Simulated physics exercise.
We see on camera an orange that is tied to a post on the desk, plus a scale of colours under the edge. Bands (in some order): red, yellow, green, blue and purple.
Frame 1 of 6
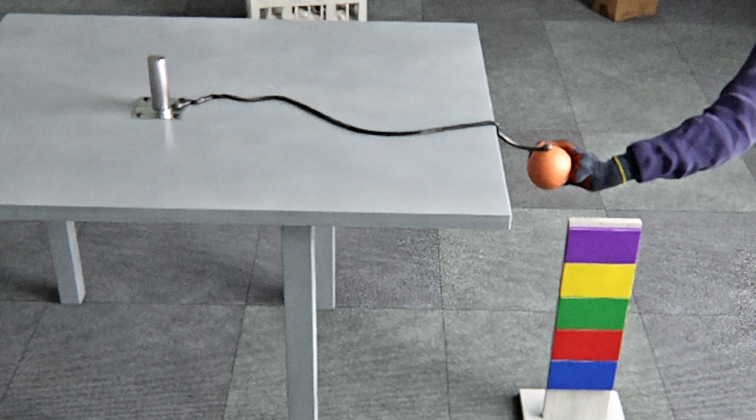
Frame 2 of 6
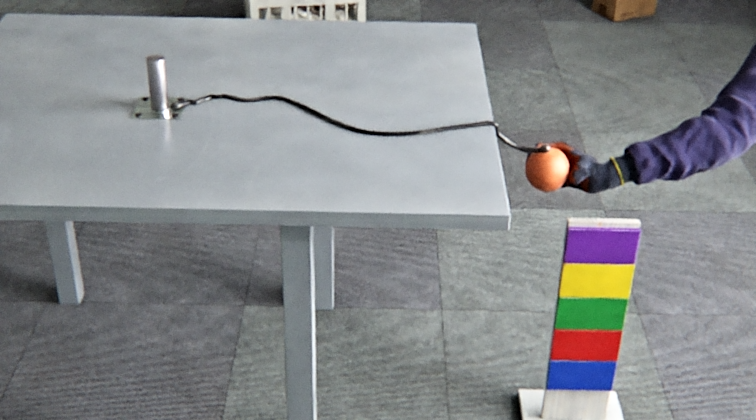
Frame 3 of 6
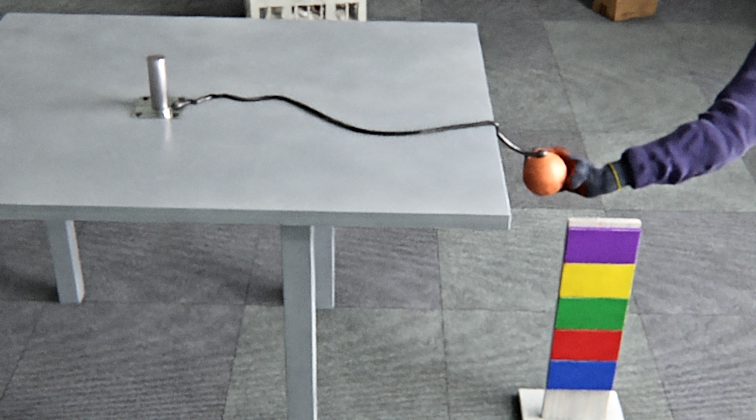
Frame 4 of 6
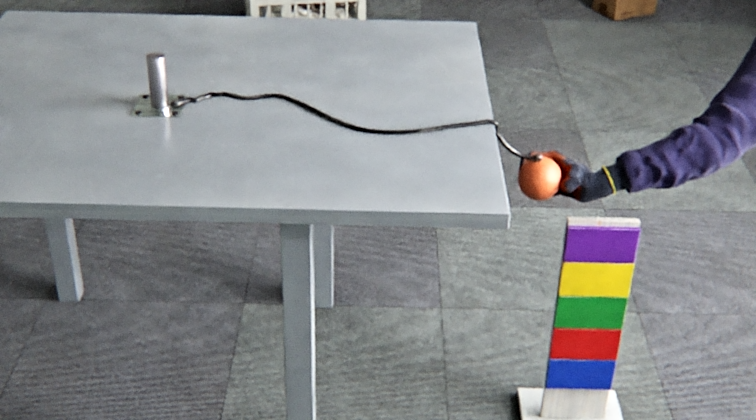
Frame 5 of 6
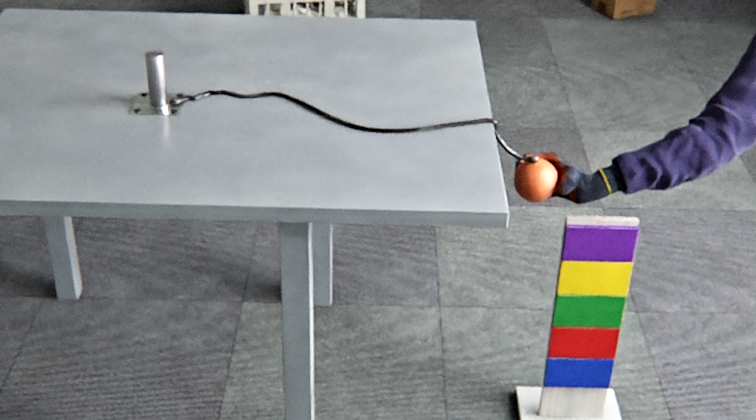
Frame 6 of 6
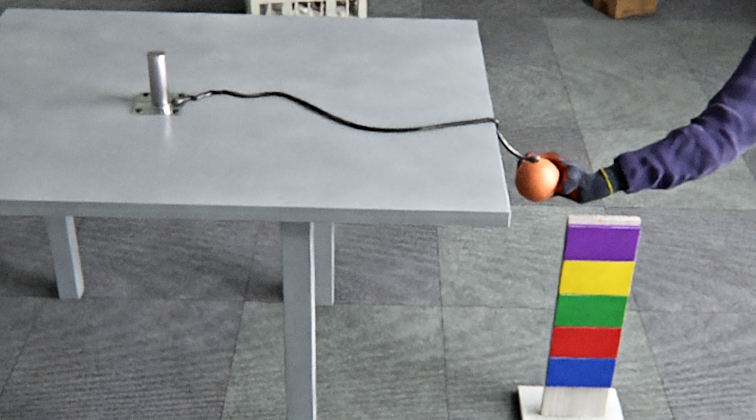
On a grey desk, a dark cord runs from a metal post to an orange held just past the right edge by a gloved hand, above an upright strip of coloured bands. The hand moves the orange slightly left and down toward the desk's edge, then keeps it nearly still.
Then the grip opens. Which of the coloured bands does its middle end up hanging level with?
It ends up level with the purple band.
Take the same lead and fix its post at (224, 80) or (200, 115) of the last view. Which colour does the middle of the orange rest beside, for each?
Going case by case, it's yellow and then yellow.
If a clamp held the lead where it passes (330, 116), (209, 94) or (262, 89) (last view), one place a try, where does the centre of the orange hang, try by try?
Try one gives (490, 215), try two (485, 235), and try three (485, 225).
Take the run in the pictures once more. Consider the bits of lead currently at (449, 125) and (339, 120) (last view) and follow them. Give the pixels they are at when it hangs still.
About (492, 124), and the other about (375, 115).
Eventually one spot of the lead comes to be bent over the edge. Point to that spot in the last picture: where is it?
In the last picture it is at roughly (455, 124).
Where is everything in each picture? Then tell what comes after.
The first picture shows orange (549, 168); purple (603, 247); yellow (598, 282); green (592, 314); red (587, 346); blue (583, 376).
The second picture shows orange (548, 169); lead through (207, 99) (274, 98) (333, 122) (402, 134) (481, 124).
The third picture shows orange (545, 174).
The fourth picture shows orange (540, 179); lead through (207, 97) (274, 96) (333, 120) (402, 133) (481, 123).
The fifth picture shows orange (536, 180).
The sixth picture shows orange (537, 180); lead through (207, 95) (275, 94) (334, 118) (402, 131) (481, 121).
Soon after, orange near (474, 240); level with purple.
Then, orange near (502, 240); level with purple.
At rest, orange near (483, 241); level with purple. The purple one.
